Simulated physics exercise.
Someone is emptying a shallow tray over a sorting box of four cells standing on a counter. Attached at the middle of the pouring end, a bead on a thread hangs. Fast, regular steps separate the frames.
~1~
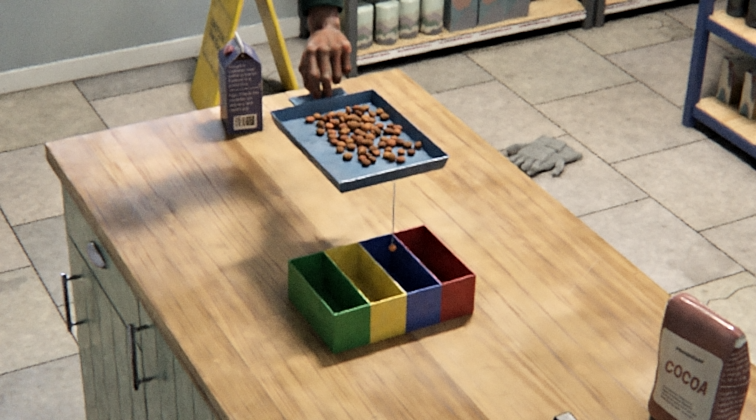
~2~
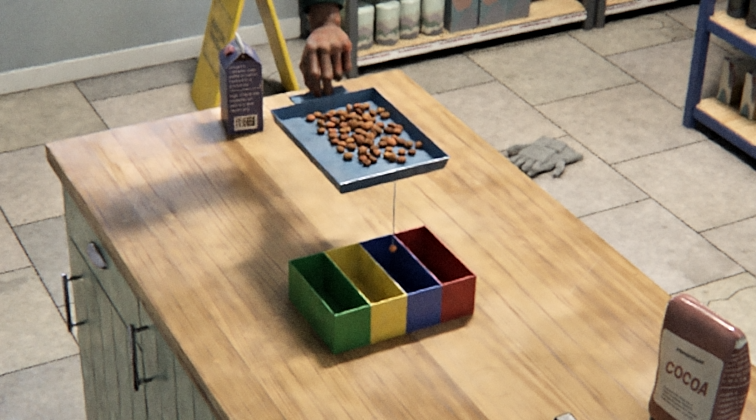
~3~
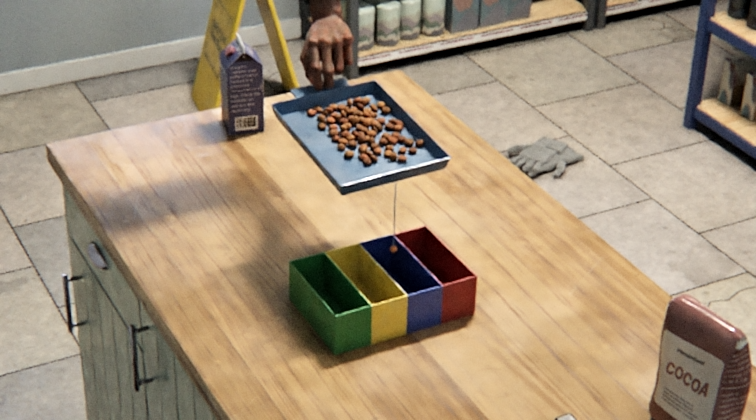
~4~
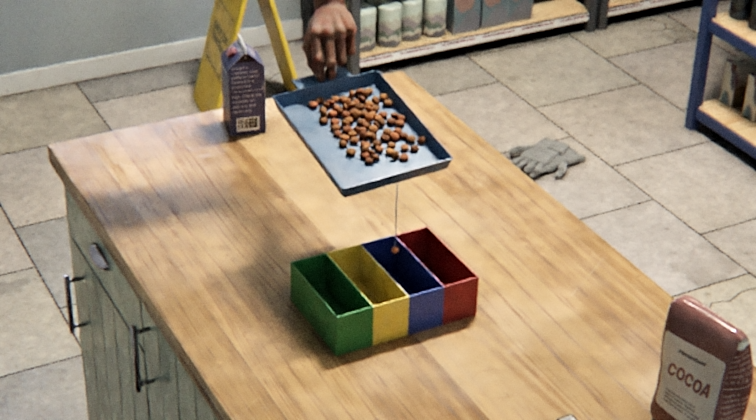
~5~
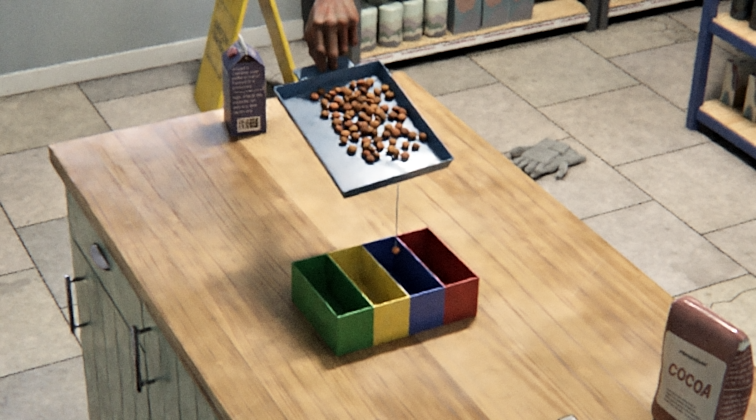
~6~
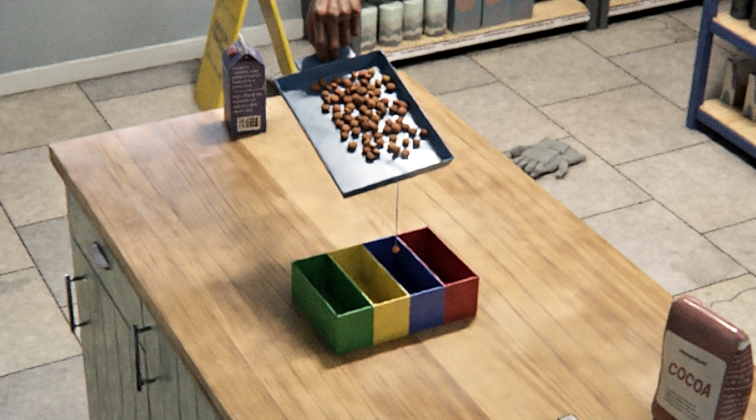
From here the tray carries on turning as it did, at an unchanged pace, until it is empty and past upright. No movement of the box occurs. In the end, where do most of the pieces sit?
Most sit in the yellow cell.
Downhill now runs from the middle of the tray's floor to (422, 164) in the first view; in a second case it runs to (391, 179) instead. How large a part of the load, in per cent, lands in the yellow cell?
First heading 0 %, second heading 20 %.
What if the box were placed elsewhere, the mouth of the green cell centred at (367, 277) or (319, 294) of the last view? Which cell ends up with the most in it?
In order of the tries: The green one and the cell in yellow.
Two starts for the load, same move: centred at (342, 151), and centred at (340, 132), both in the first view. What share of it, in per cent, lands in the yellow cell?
It would be 50 in a hundred, and then 50 in a hundred.
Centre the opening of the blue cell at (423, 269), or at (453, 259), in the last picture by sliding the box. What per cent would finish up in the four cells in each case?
The first comes to 100 percent and the second to 50 percent.
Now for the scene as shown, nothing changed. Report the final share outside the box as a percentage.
About 0 %.
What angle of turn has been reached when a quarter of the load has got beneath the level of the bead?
It's turned some 80 degrees by then.
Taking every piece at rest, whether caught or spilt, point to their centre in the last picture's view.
Close to (370, 315) in the last picture.
Just after the last frame, tray tipped steeply; almost all on the tray; about a tenth falling or outside the box.
A moment on, tray tipped right over; roughly half on the tray; roughly a quarter in the yellow cell; about a tenth in the green cell; about a tenth in the blue cell; about a tenth falling or outside the box.
Further on, tray tipped past a quarter turn; roughly half in the yellow cell; roughly a quarter in the green cell; roughly a quarter in the blue cell; just a few in the red cell; just a few falling or outside the box.
When it is over, tray tipped past a quarter turn; roughly half in the yellow cell; roughly a quarter in the green cell; roughly a quarter in the blue cell; just a few in the red cell; just a few outside the box.
